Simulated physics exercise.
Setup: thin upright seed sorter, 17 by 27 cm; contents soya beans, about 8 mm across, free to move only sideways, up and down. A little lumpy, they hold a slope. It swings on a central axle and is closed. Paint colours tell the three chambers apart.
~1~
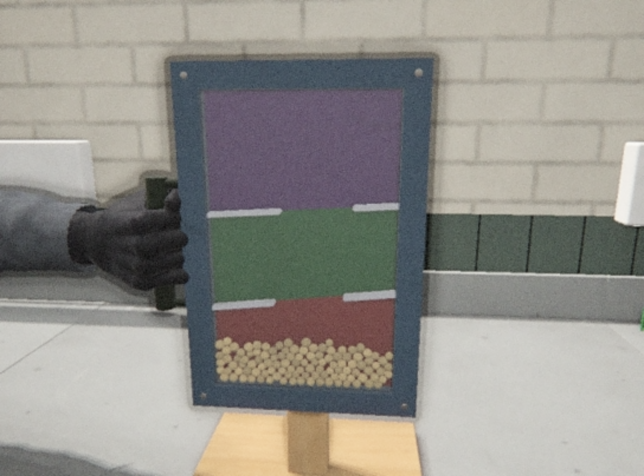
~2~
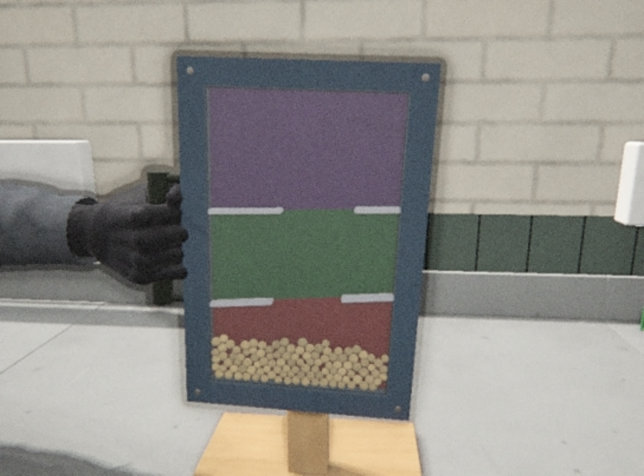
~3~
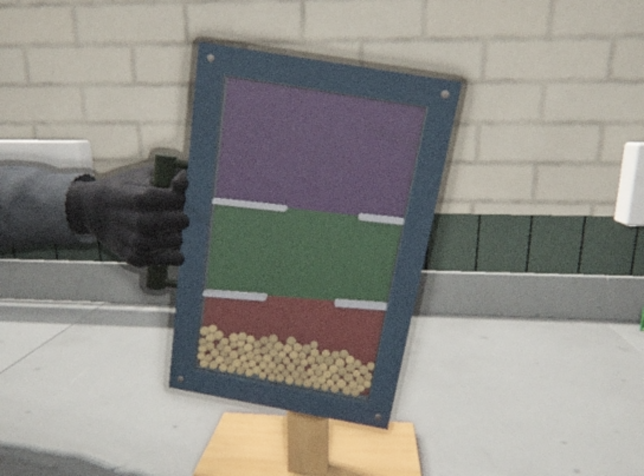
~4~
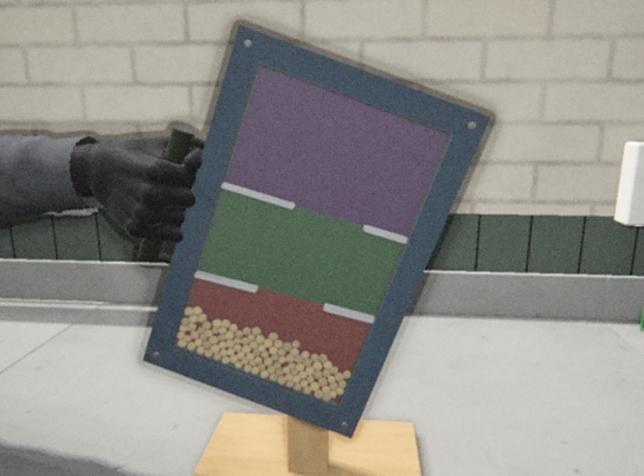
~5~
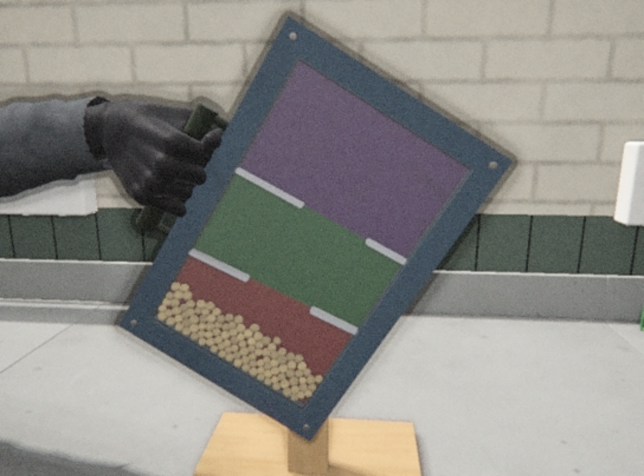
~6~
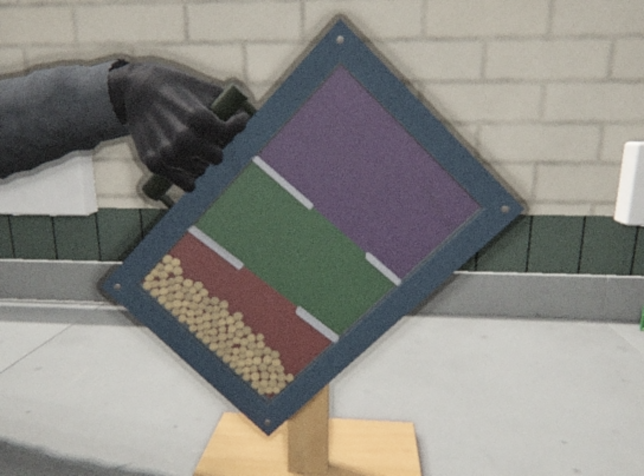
A black-gloved hand gripped the side of an upright framed panel and turned it clockwise, slowly at first, to a steep slant, while the pale beans stayed heaped in the red bottom section.
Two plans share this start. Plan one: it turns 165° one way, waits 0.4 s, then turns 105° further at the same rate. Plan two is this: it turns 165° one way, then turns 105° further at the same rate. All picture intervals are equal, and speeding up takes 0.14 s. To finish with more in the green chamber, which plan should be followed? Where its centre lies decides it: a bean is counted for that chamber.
It is the later plan.
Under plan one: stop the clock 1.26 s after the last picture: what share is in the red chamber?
The share there is some 30 per cent.
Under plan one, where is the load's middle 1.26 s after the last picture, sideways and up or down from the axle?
I'd put it near 6 centimetres to the left and 4 centimetres below.
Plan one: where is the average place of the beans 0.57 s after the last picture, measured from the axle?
5 cm left, 3 cm above.
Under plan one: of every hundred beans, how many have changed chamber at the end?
80 per cent.
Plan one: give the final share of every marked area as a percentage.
The red chamber ends with 20 percent, the purple chamber with 70 percent and the green chamber with 10 percent.
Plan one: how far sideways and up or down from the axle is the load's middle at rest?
It lies close to 4 centimetres left and 6 centimetres below.
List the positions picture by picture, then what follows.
In the first frame, level; about 110 beans; load centre (302, 365); top bean (306, 343); red (307, 341), purple (300, 151), green (301, 255).
In the second frame, turned 2° clockwise; load centre (297, 364); top bean (224, 339).
In the third frame, turned 9° clockwise; load centre (283, 362); top bean (213, 329); wall ends (202, 292) to (264, 297), (337, 303) to (389, 307), (211, 201) to (284, 209), (361, 217) to (406, 222).
In the fourth frame, turned 20° clockwise; load centre (262, 356); top bean (198, 311).
In the fifth frame, turned 32° clockwise; load centre (239, 344); top bean (176, 287).
In the sixth frame, turned 44° clockwise; load centre (219, 329); top bean (167, 260); red (238, 315), purple (368, 178), green (295, 251).
Plan one. 0.57 s after the last picture, it stands 165° clockwise; the beans' middle is 5 cm left of and 3 cm above the centre; red 60 %, purple 15 %, green 25 %.
Then, 1.26 s after the last picture, it has come round 218° clockwise; the beans' middle is 6 cm left of and 4 cm below the centre; red 30 %, purple 70 %, green 5 %.
Then, 1.55 s after the last picture, it has come round 270° clockwise; the beans' middle is 5 cm left of and 5 cm below the centre; red 20 %, purple 70 %, green 10 %.
At rest 2.3 s after the last picture, it has come round 270° clockwise; red 20 %, purple 70 %, green 10 %.
Plan two would end with red 25 %, purple 50 %, green 25 %.
